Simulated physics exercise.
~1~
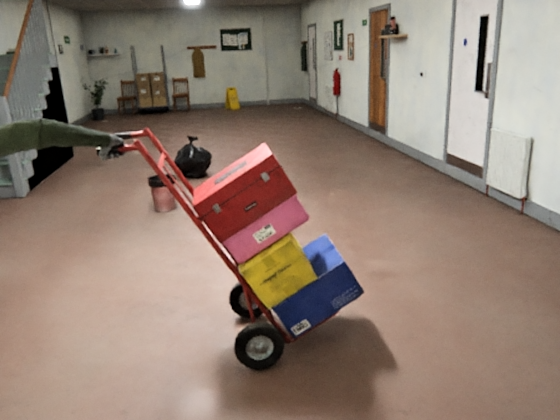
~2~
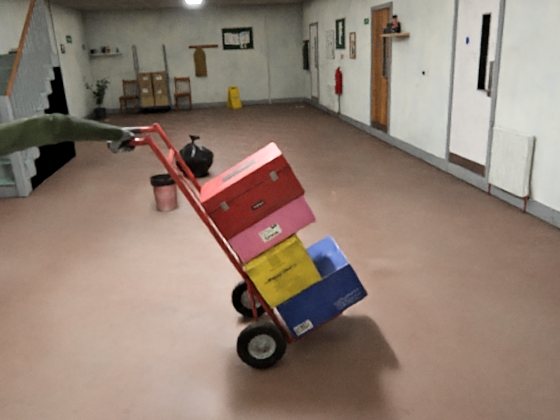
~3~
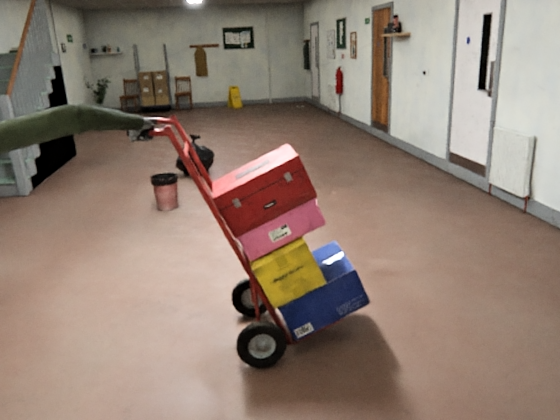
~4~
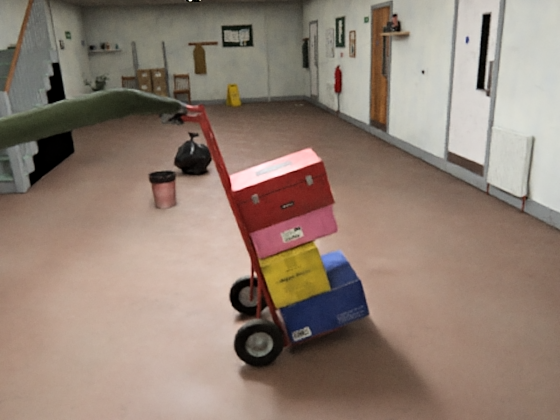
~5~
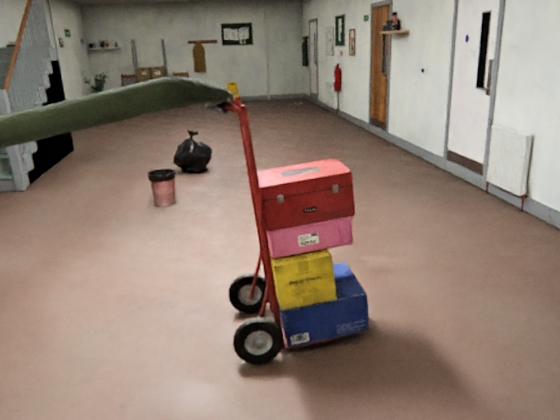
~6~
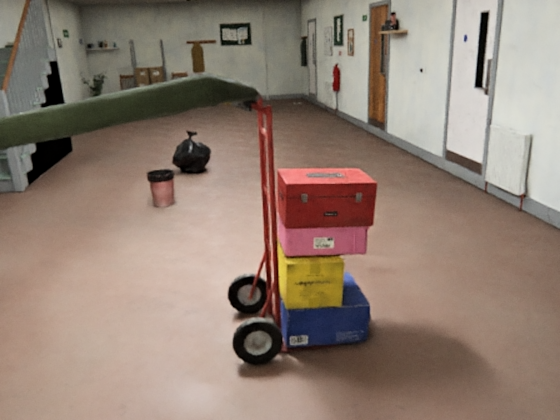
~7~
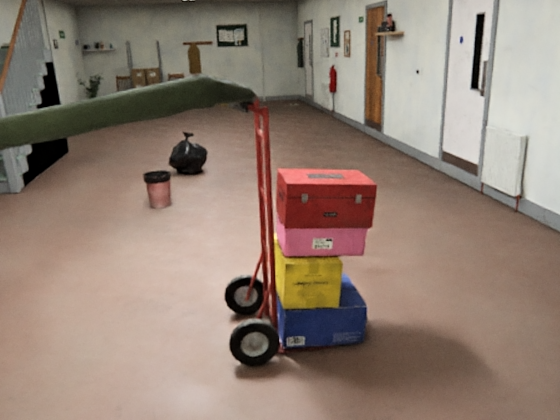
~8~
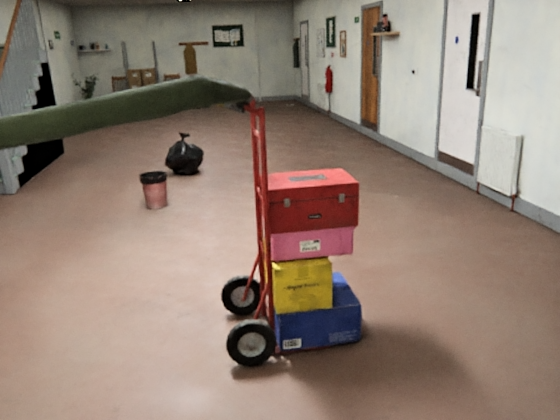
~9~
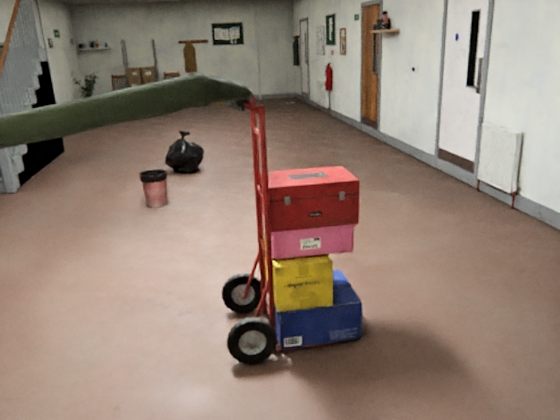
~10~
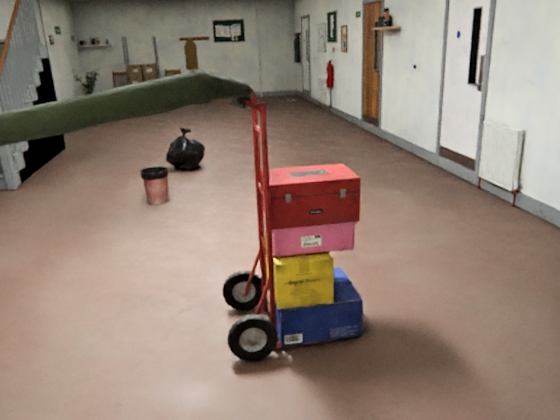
In a wide hall with a brownish-red floor and pale walls, seen from the side by a slightly swaying camera, a green-sleeved arm reaches in from the left and grips a red hand truck leaning back. It carries a red toolbox on top, then a pink tote, a yellow box and a blue box at the bottom, with a black bag and a bin behind. The arm pushes the handle to the right, swinging the truck upright. The upper items tip slightly, then settle back. The truck stands still, held by the handle, with all four items still stacked.
